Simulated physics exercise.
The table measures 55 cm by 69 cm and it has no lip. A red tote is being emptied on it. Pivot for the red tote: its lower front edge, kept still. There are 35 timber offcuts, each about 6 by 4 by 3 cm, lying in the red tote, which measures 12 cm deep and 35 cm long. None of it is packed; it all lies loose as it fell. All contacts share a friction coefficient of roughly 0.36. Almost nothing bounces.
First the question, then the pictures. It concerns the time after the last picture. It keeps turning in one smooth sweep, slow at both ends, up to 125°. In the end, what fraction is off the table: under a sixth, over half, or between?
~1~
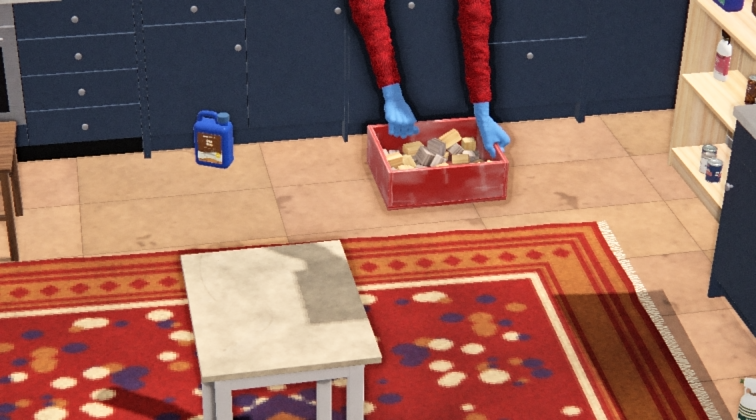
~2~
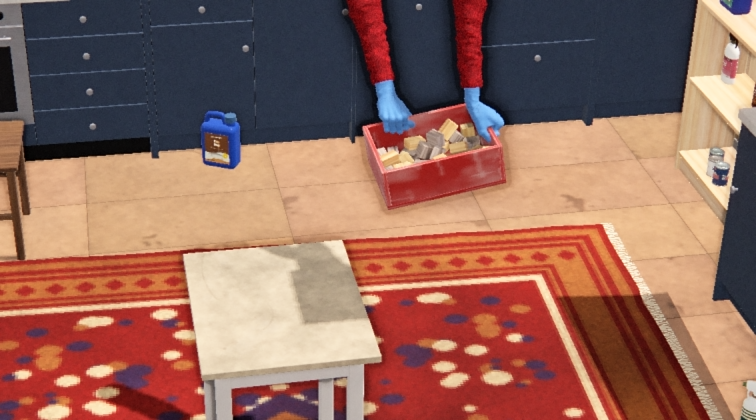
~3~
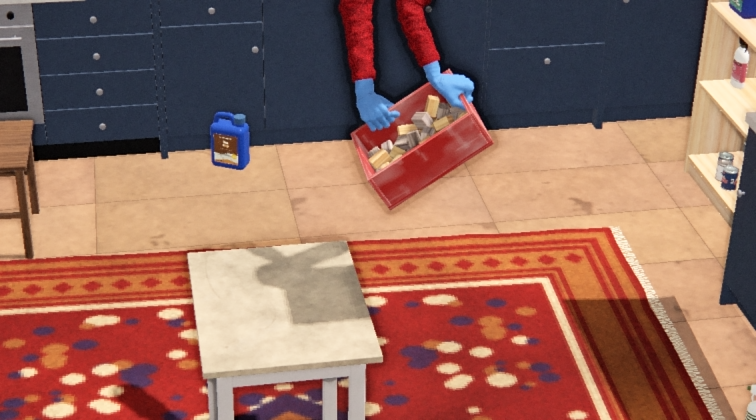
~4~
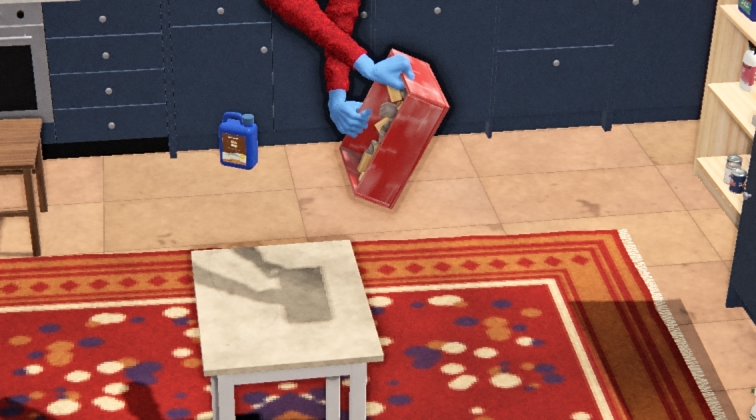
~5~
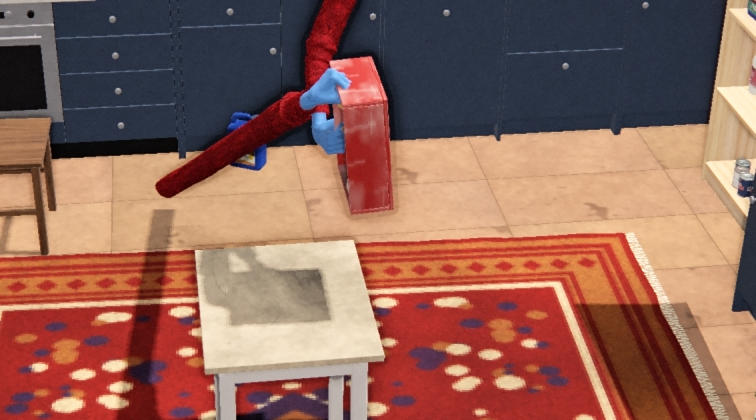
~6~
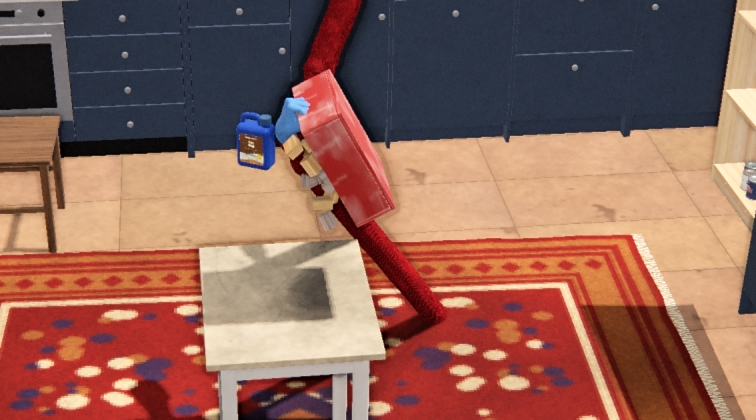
One sixth up to one half.
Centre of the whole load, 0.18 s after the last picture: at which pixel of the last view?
(269, 258).
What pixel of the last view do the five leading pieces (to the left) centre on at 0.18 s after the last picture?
(212, 256).
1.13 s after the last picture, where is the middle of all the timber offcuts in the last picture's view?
Look near pixel (253, 299).
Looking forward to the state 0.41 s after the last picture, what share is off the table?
I'd put it near 15 in a hundred by then.
Then, 0.18 s after the last picture, tilt 125°; 4 still in the red tote, 15 on the table top and 16 in the air.
Then, 0.41 s after the last picture, tilt 125°; 29 on the table top, 5 over the left end of the table and 1 in the air.
Then, 0.72 s after the last picture, tilt 125°; 25 on the table top and 10 over the left end of the table.
Final count (1.13 s after the last picture), 25 on the table top and 10 over the left end of the table. Asked share, 10 of 35, 29 per cent.
